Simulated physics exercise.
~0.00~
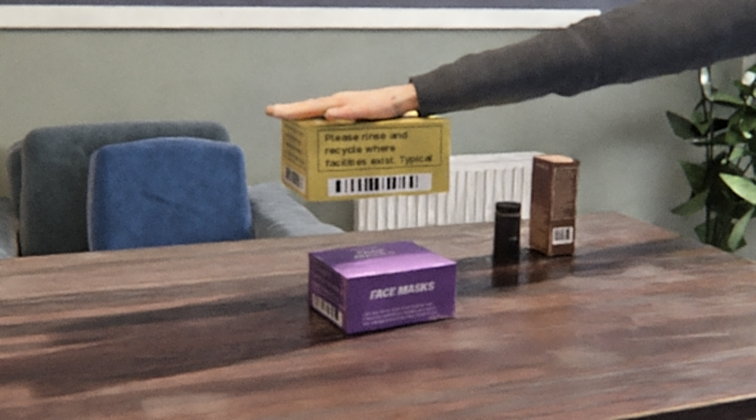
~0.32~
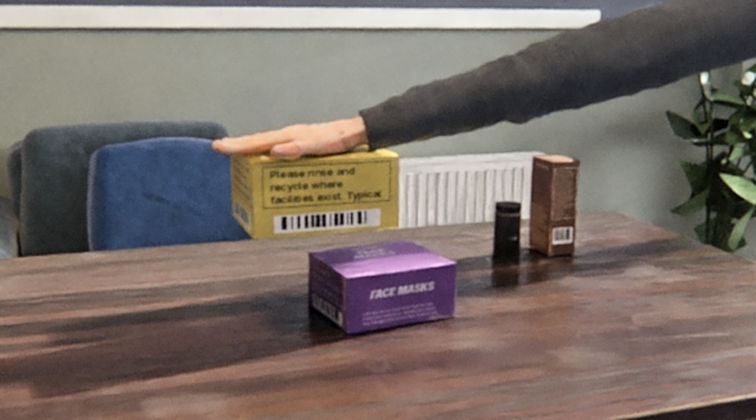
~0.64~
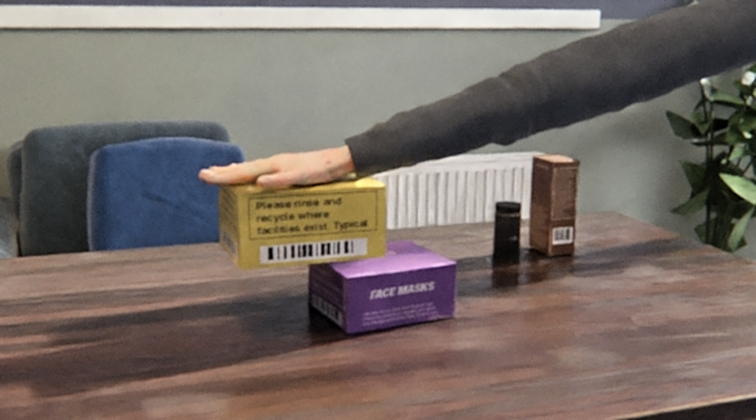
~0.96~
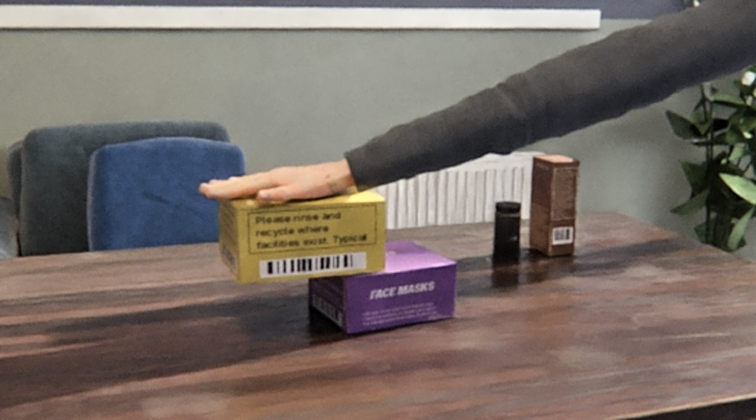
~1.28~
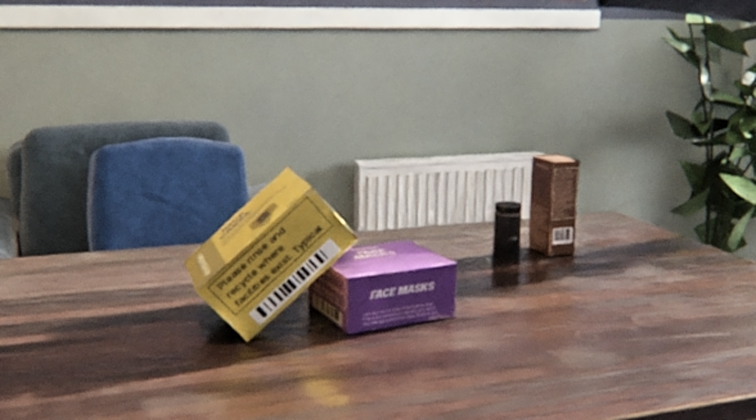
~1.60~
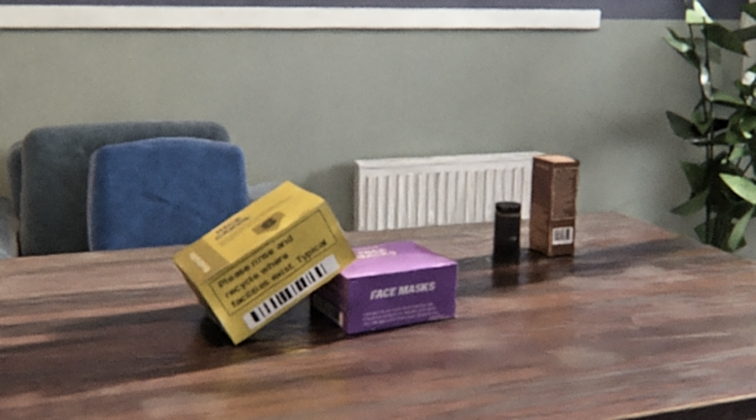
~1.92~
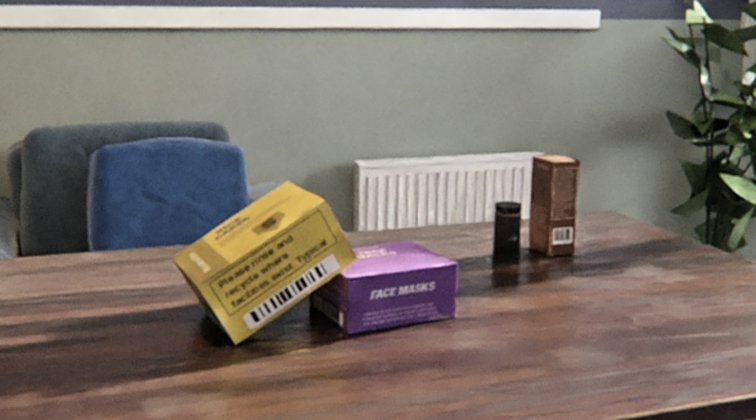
To begin with, a hand holds a yellow box in the air above a purple box of face masks on a wooden table, with a small black container and a brown carton standing to the right. The hand carries the yellow box left and lowers it until it sits over the left part of the purple box, mostly overhanging. Once the hand lets go and leaves, the yellow box tips down to the left. Its lower edge drops to the tabletop, and its tilt eases slightly. It ends up still, leaning against the purple box, while the other items remain in place.
